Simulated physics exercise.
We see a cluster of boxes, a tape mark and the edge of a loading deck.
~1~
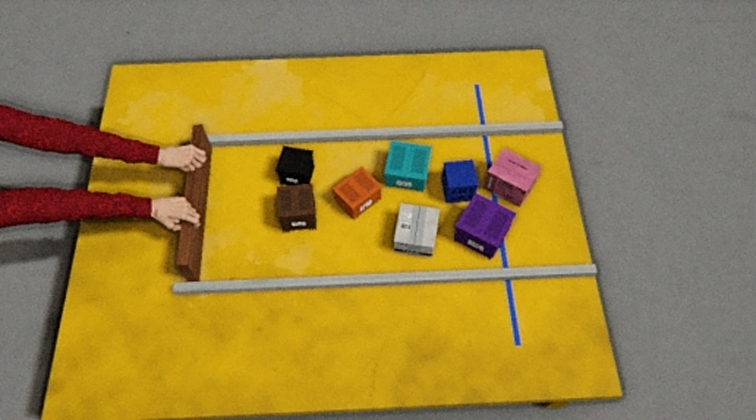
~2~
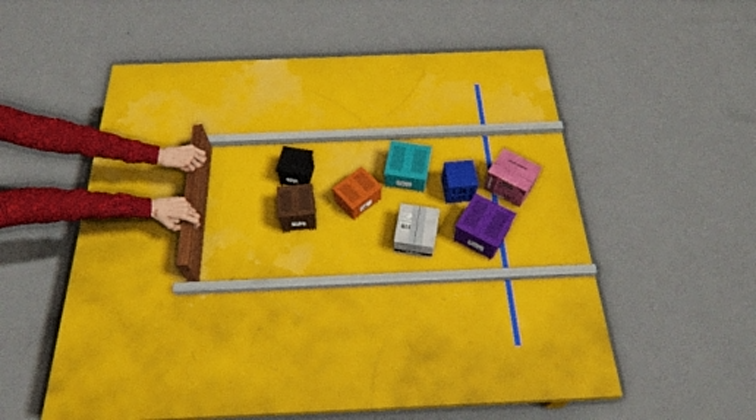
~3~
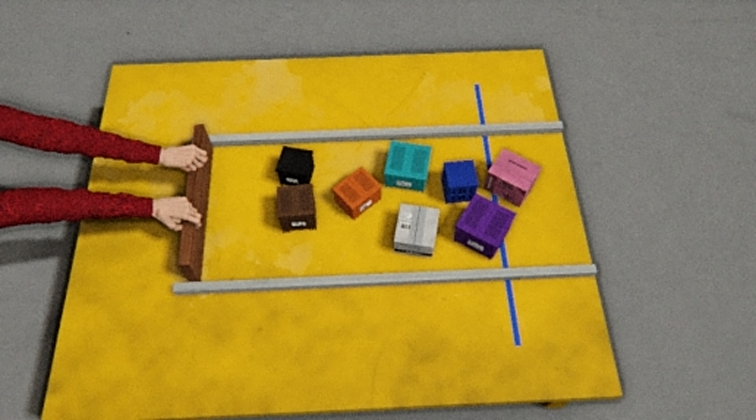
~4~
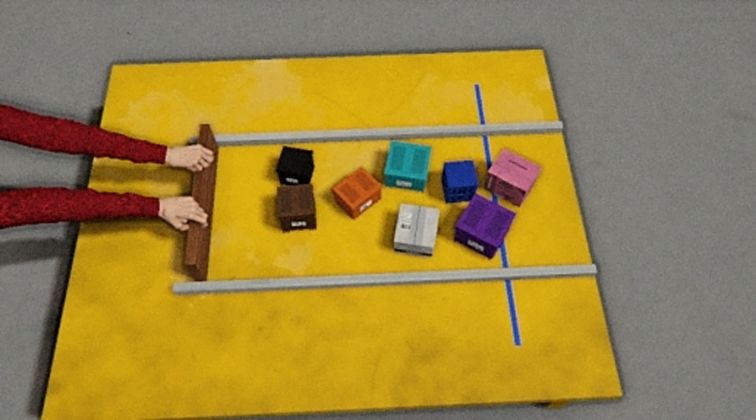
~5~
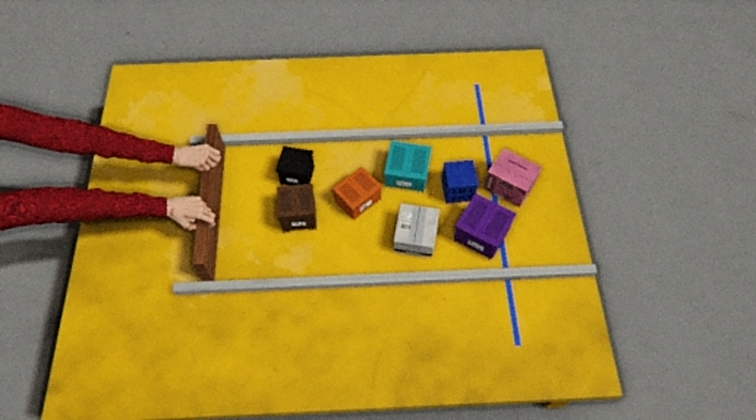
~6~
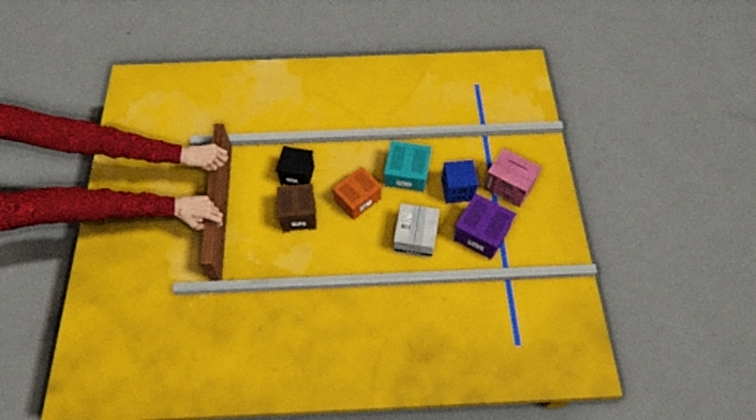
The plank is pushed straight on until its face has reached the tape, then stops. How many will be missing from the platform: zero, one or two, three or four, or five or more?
Here the number that fall off is one or two.
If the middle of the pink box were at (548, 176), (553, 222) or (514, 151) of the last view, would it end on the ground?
In that order, it comes down; goes over; tumbles off.
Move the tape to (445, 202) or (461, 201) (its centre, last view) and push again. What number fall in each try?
It would be 0 and 0.
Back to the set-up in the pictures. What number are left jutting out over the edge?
It comes to 0.
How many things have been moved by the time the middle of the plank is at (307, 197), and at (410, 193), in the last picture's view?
The counts are 3 and 8.
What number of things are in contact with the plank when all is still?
2 of them.
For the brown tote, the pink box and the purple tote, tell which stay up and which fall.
The brown tote does not fall; the pink box comes down; the purple tote falls.
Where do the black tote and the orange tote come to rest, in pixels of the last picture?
About (506, 153), and the other about (528, 180).
Soon after, none off yet; pink box at rest near (512, 178); purple tote at rest near (484, 227); blue crate at rest near (461, 182).
In the end, the number that fall off is one or two; gone, purple tote and pink box.
